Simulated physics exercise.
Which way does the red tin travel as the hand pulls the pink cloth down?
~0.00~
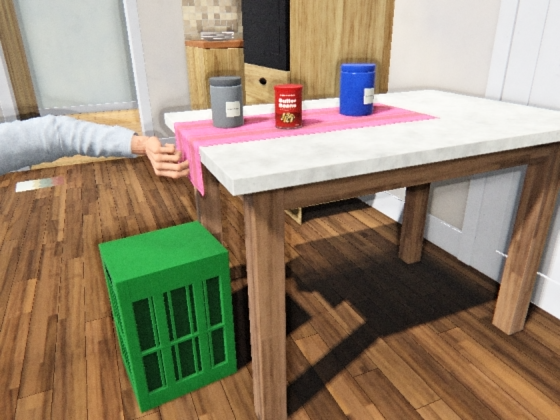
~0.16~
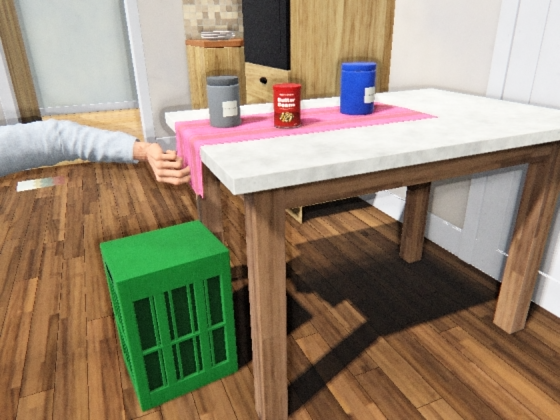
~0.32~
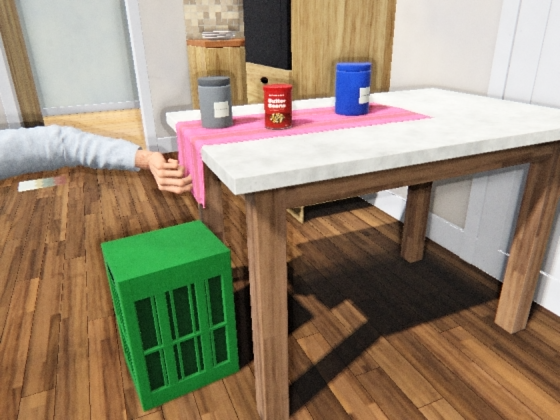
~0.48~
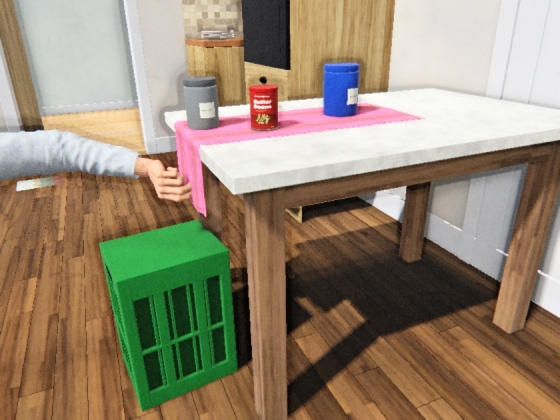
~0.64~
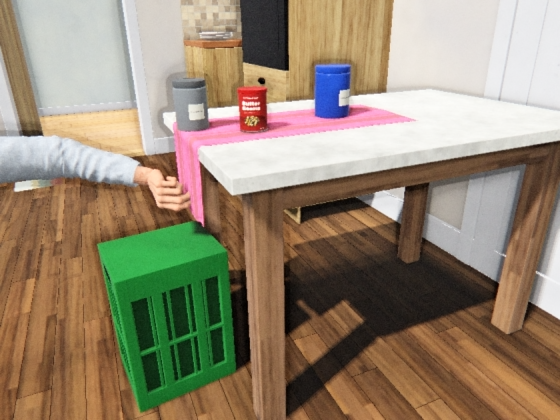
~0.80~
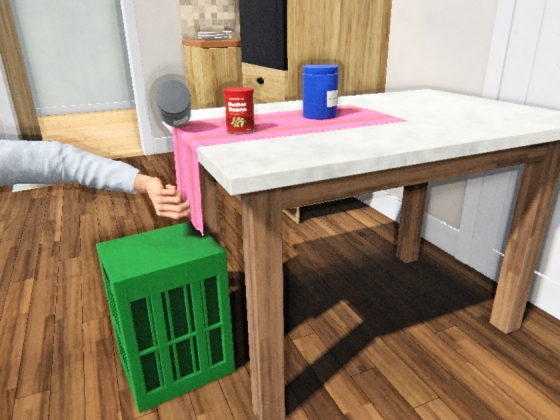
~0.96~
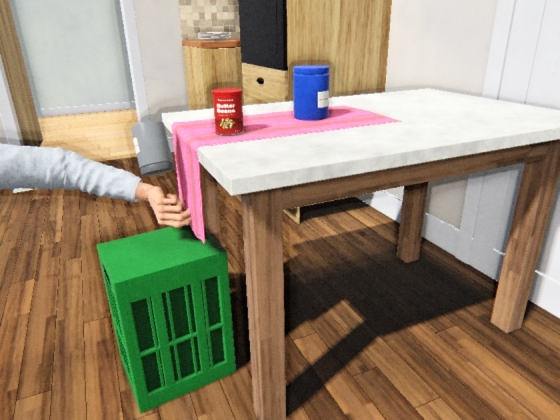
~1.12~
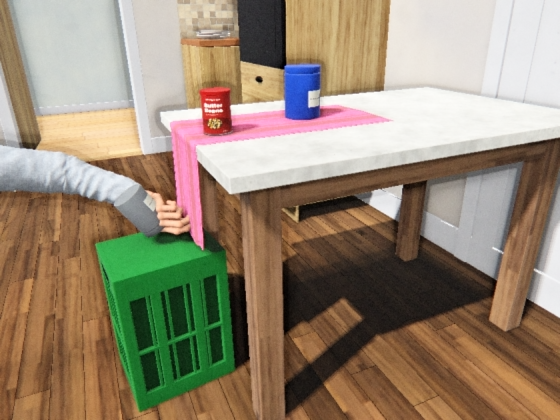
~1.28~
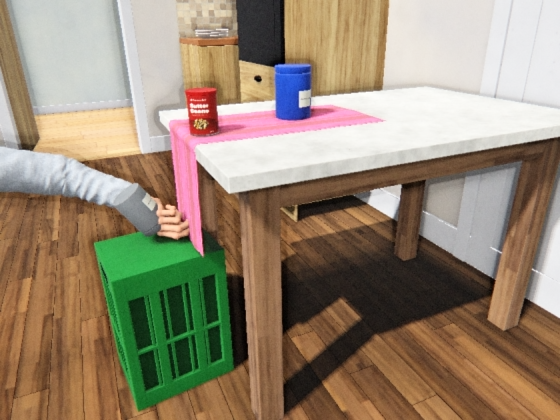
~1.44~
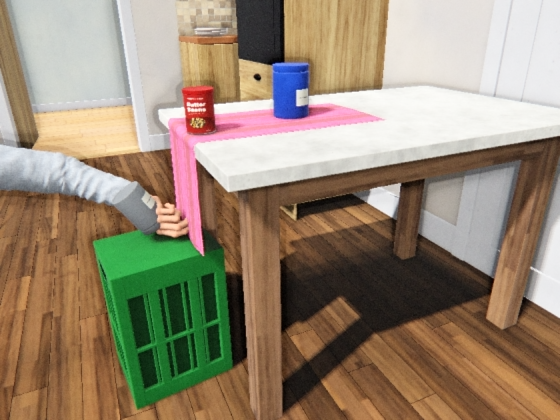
The red tin moves to the left, riding on the cloth toward the table's end and staying upright.
Hand drawing a pink cloth down toward a green crate, carrying three containers left until the grey jar tips off the table.
